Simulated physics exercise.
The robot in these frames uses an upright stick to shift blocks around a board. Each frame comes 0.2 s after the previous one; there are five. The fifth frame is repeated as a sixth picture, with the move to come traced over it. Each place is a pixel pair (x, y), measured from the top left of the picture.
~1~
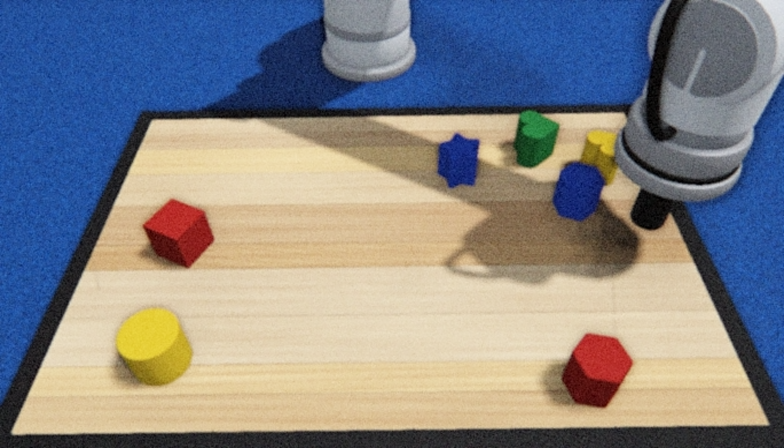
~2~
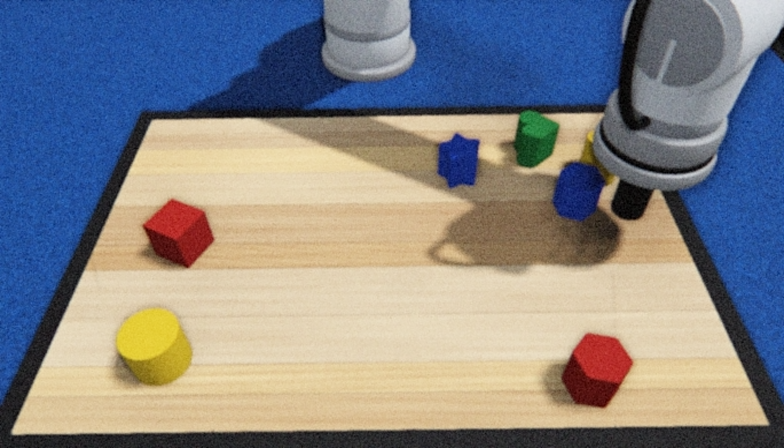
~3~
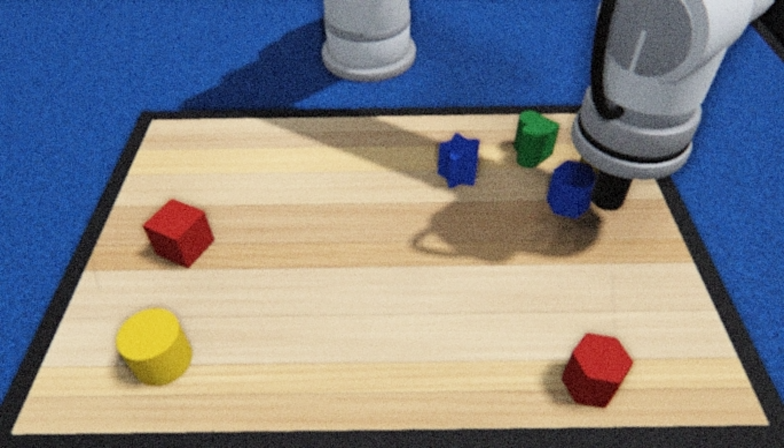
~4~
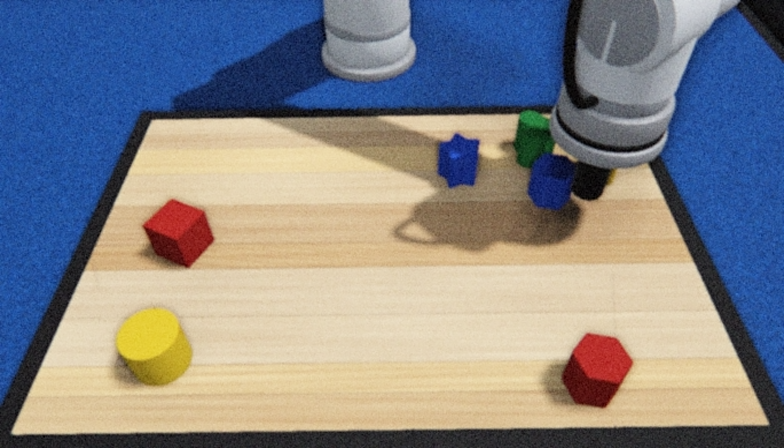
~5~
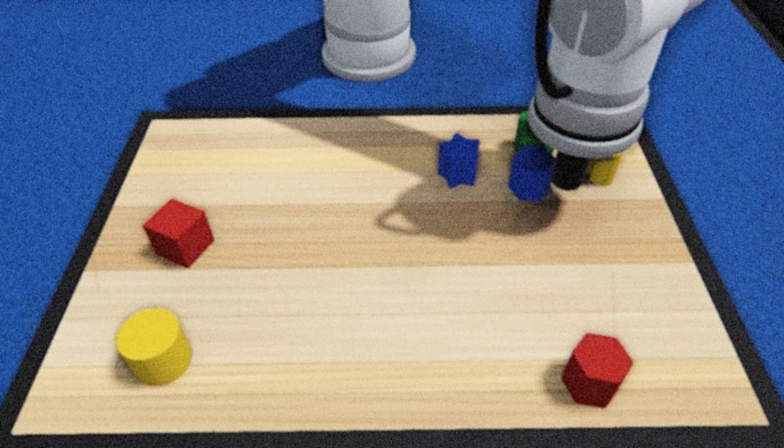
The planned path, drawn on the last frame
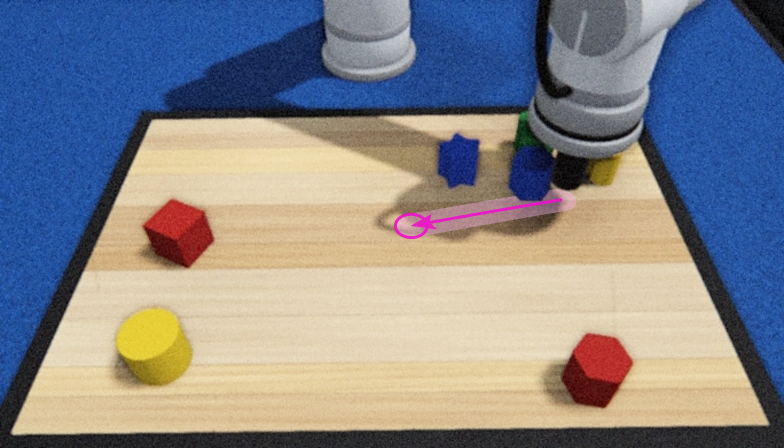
The robot's dark stick moves left and slightly upward across the board's upper right until it meets the blue hexagonal block. It then pushes that block a short way toward the blue star, while the arm partly covers the green heart and the other blocks stay still.
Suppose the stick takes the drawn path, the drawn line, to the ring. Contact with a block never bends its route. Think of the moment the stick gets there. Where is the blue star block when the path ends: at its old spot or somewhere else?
My prediction: It remains in place.
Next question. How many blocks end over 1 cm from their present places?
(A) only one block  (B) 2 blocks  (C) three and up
A.
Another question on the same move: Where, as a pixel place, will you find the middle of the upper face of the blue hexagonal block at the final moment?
Just about (511, 154).
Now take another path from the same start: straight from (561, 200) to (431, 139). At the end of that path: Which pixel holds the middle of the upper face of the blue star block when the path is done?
Its top middle will sit at (417, 143).
The drawn path runs in a line from (561, 200) to (411, 226).
What follows on the original path. One third of the way, stick (515, 190); blue hexagonal block (511, 154), turned 45° clockwise.
Two thirds of the way, stick (463, 199); blue hexagonal block (511, 154), turned 45° clockwise.
At the end, stick (412, 208); blue star block not moved; blue hexagonal block (511, 154), turned 45° clockwise.
